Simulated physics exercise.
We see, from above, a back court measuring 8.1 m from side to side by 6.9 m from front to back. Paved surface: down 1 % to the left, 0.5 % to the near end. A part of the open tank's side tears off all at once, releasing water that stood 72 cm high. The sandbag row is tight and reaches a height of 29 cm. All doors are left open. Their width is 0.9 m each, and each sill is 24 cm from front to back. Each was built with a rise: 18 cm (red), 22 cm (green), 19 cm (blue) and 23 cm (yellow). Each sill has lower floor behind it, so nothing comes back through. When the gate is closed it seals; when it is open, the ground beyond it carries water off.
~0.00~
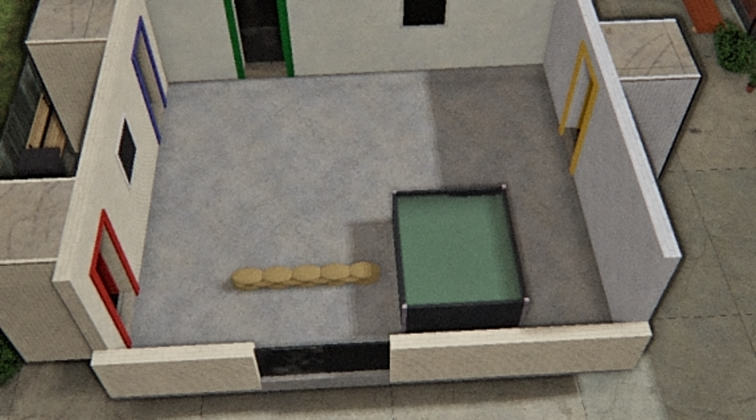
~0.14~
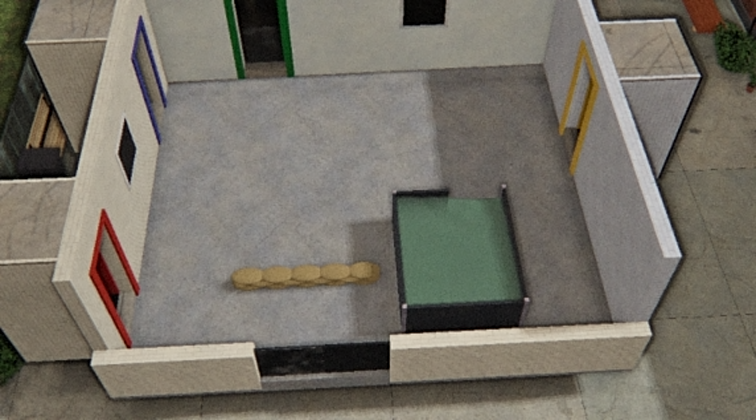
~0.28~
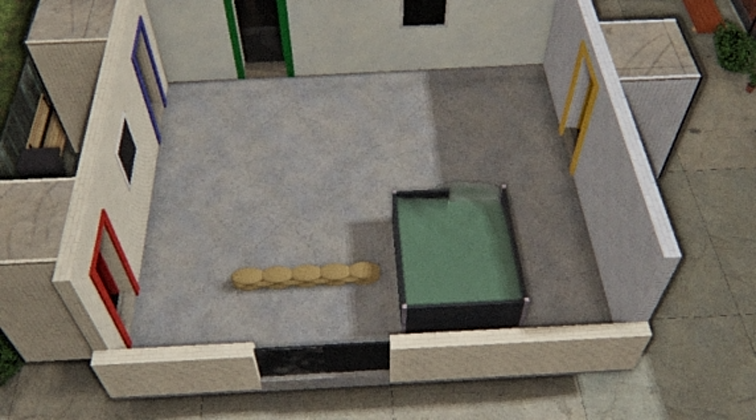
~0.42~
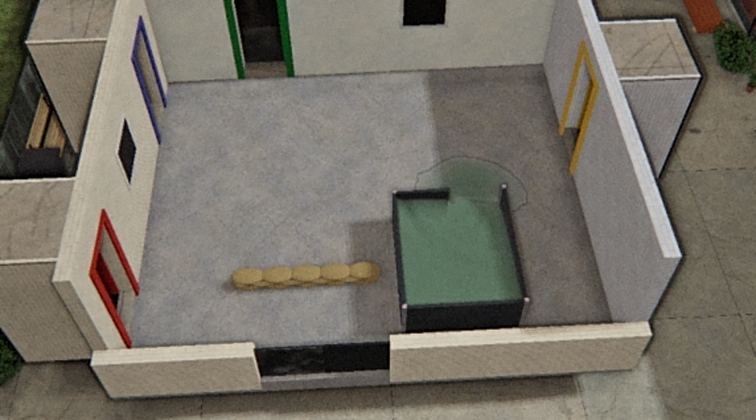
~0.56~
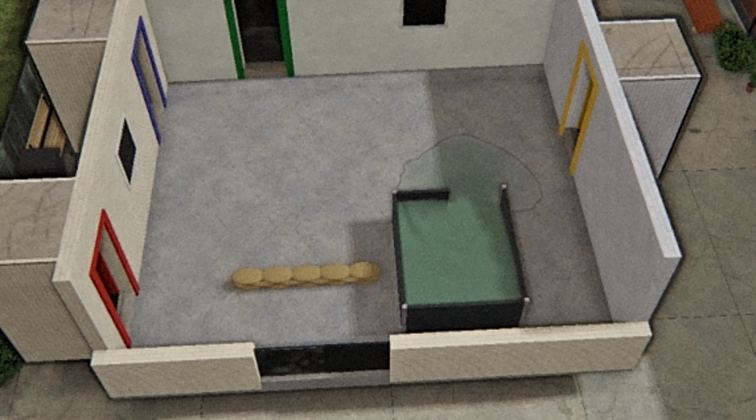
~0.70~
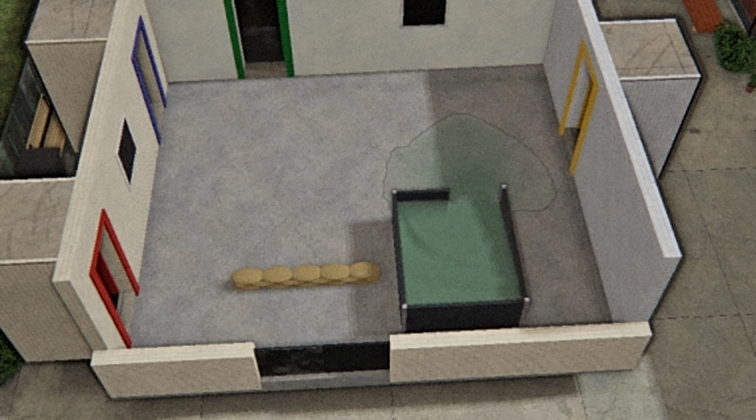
A paved back court is seen from above, with pale walls, blue and red doorways on the left, a green one at the back, a yellow one on the right, and a row of tan sacks beside an open dark-sided tank of green water. Part of the tank's far side breaks away. Water pours through the gap and fans out across the paving behind, while the camera stays still.
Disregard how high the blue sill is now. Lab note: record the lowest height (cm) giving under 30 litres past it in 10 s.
Lowest height: 13 cm.
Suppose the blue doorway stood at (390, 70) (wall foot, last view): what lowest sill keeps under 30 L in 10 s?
About 14.0 cm.
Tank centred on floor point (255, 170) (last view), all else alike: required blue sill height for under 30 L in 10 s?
Some 12.0 cm.
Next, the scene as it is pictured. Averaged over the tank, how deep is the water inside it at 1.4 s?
Close to 53 cm deep on average.
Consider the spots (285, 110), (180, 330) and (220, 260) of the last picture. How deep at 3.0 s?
The three readings, in order, are 1, 0 and 0 cm.
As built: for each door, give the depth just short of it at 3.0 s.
Centimetres: Red = 0, green = 6, blue = 0, yellow = 12.
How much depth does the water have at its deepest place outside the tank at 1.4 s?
I'd put it near 38 cm.
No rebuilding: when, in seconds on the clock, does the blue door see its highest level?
About 7.0 seconds.
After 1.4 s water covers 25 % of the floor, deepest (38 cm) near (476, 207); it has not reached the blue door.
After 3.0 s water covers 35 % of the floor, deepest (36 cm) near (535, 95); it has not reached the blue door.
After 10.0 s water covers 85 % of the floor, deepest (18 cm) near (127, 366); 12 cm at the blue door, 0 litres in over its 19 cm sill.
At the blue door as built, the water arrived by 4.2 s and peaked near 19 cm at 7.0 s.
Run again over the same 10 s with other heights there, 48 litres in over 11.5 cm, 8 litres over 15.5 cm. The limit of 30 litres is kept from about 13 cm up.
